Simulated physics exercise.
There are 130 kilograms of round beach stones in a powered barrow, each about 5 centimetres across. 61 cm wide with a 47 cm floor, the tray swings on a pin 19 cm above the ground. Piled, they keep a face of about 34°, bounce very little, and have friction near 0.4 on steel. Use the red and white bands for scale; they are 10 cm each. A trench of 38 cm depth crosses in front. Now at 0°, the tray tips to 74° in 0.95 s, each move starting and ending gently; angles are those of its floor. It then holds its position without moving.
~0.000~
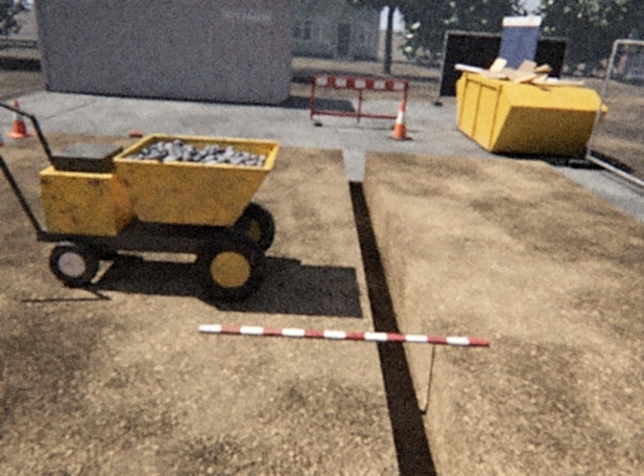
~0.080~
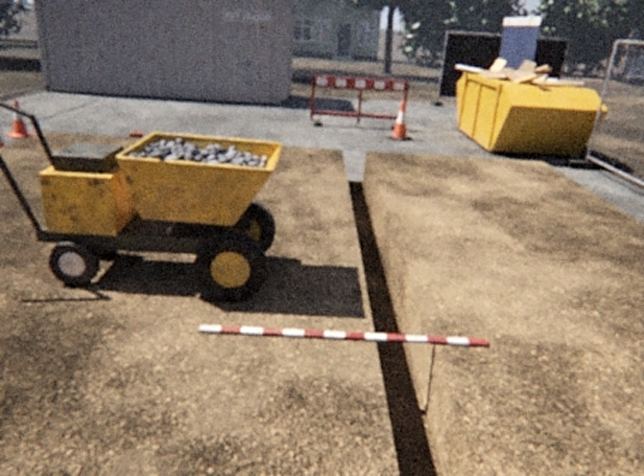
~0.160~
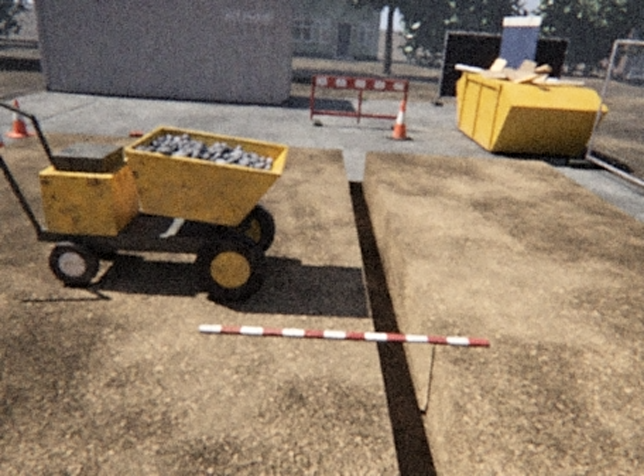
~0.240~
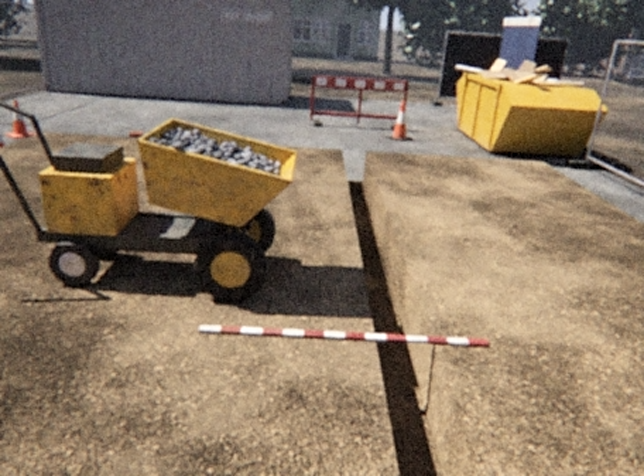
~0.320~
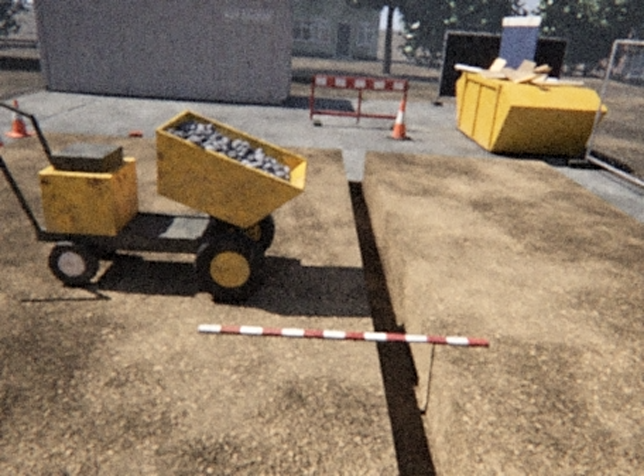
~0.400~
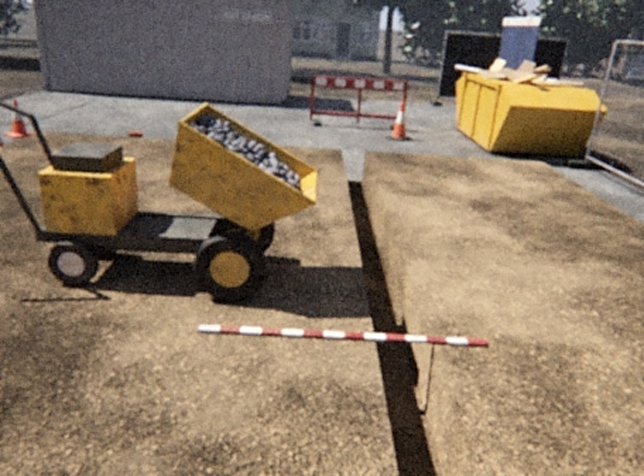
Yellow tray of grey stones on a small wheeled dumper tilting steadily, its back rising and its front lowering beside a narrow trench.
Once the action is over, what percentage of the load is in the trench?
About 84 in every hundred.
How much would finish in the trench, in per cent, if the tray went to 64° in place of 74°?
Close to 60 per cent then.
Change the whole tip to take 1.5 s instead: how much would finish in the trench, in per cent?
80 %.
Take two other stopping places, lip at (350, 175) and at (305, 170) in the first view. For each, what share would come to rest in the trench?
I'd expect some 30 per cent, then some 80.
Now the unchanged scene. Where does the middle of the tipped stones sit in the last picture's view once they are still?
(381, 323).
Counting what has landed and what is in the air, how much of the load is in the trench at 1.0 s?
Around 35 per cent of it.
After 0.7 s the floor is at 62°; 100 % in the tray; the foremost stones are at (341, 230).
After 1.0 s the floor is at 74°; 56 % in the tray, 10 % short of the trench, 34 % in the trench; the foremost stones are at (407, 316).
After 1.4 s the floor is at 74°; 24 % in the tray, 12 % short of the trench, 63 % in the trench; the foremost stones are at (416, 308).
After 3.3 s the floor is at 74°; 0 % in the tray, 16 % short of the trench, 84 % in the trench; the foremost stones are at (422, 313).
